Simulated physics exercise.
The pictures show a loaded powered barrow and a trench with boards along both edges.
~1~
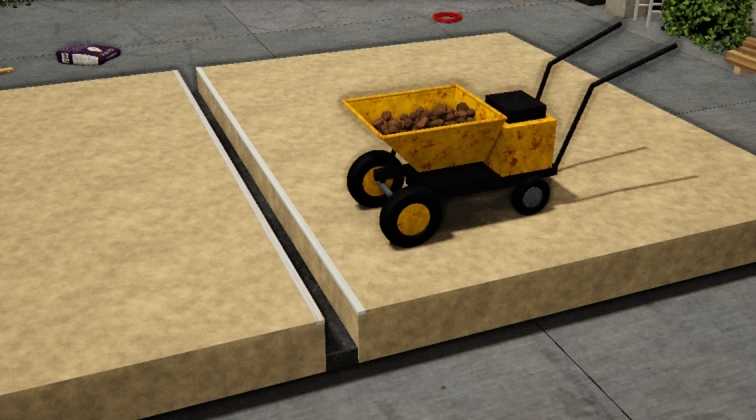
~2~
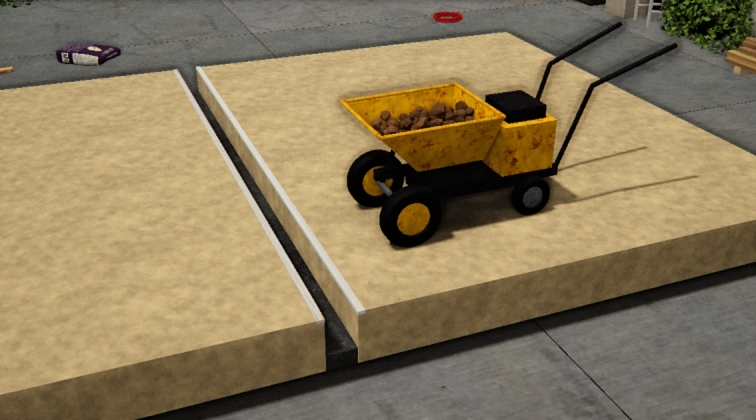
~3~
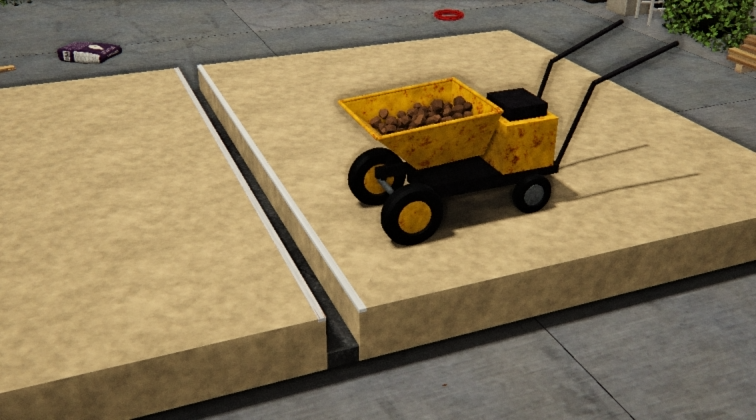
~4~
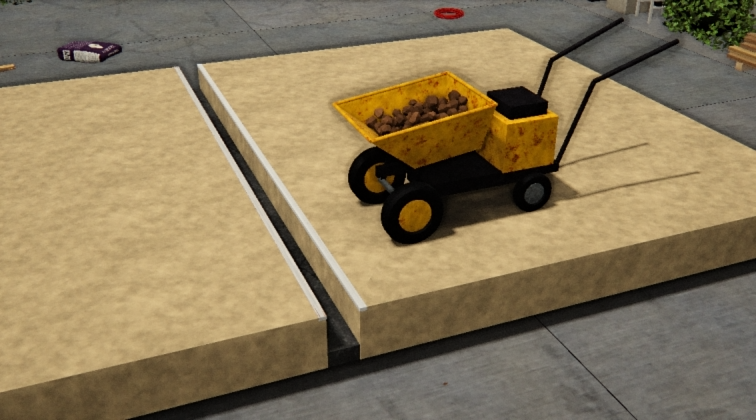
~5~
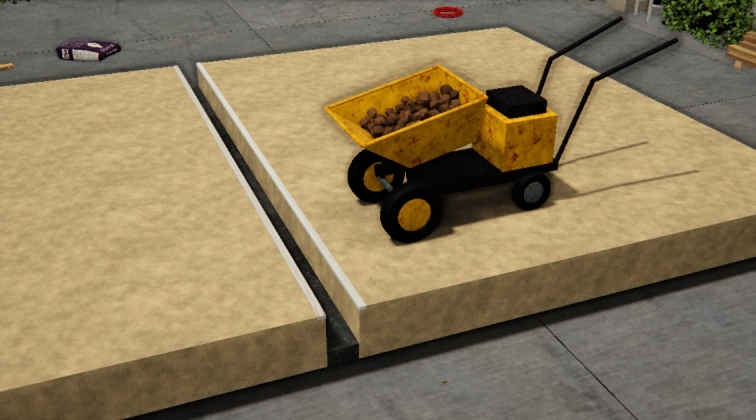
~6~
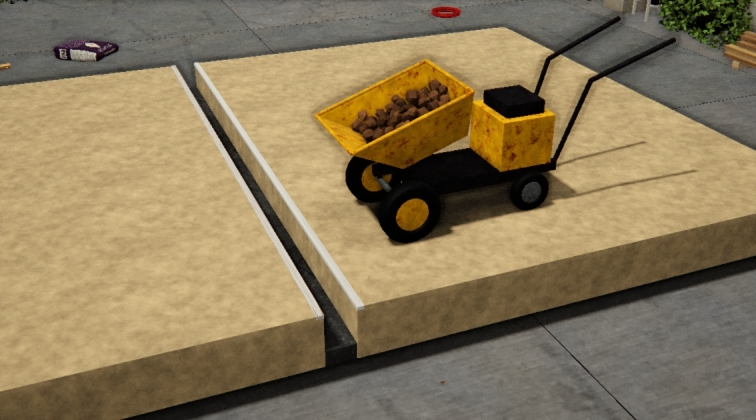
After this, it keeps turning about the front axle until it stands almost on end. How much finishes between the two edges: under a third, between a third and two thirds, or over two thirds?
The trench takes from one third to two thirds.
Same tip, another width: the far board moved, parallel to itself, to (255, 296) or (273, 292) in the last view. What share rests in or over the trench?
About 100 and 100 per cent.
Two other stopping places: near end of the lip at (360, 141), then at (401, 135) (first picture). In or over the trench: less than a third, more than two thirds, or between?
At the first place less than a third, at the second beyond two thirds.
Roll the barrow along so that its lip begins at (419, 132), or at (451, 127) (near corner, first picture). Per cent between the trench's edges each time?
In turn 60 and 20 in a hundred.
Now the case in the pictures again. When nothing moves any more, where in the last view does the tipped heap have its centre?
Around (286, 251).
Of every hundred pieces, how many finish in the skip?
Some 0 per cent.
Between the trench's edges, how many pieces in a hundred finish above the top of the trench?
Roughly 0 in a hundred.
Soon, skip tipped steeply; all in the skip.
A while on, skip tipped steeply; most in the skip; a small part in or heaped over the trench; a small part beyond it; a stray few falling.
Towards the end, skip tipped right over; a stray few in the skip; about half in or heaped over the trench; about half beyond it.
Finally, skip tipped right over; about half in or heaped over the trench; about half beyond it.
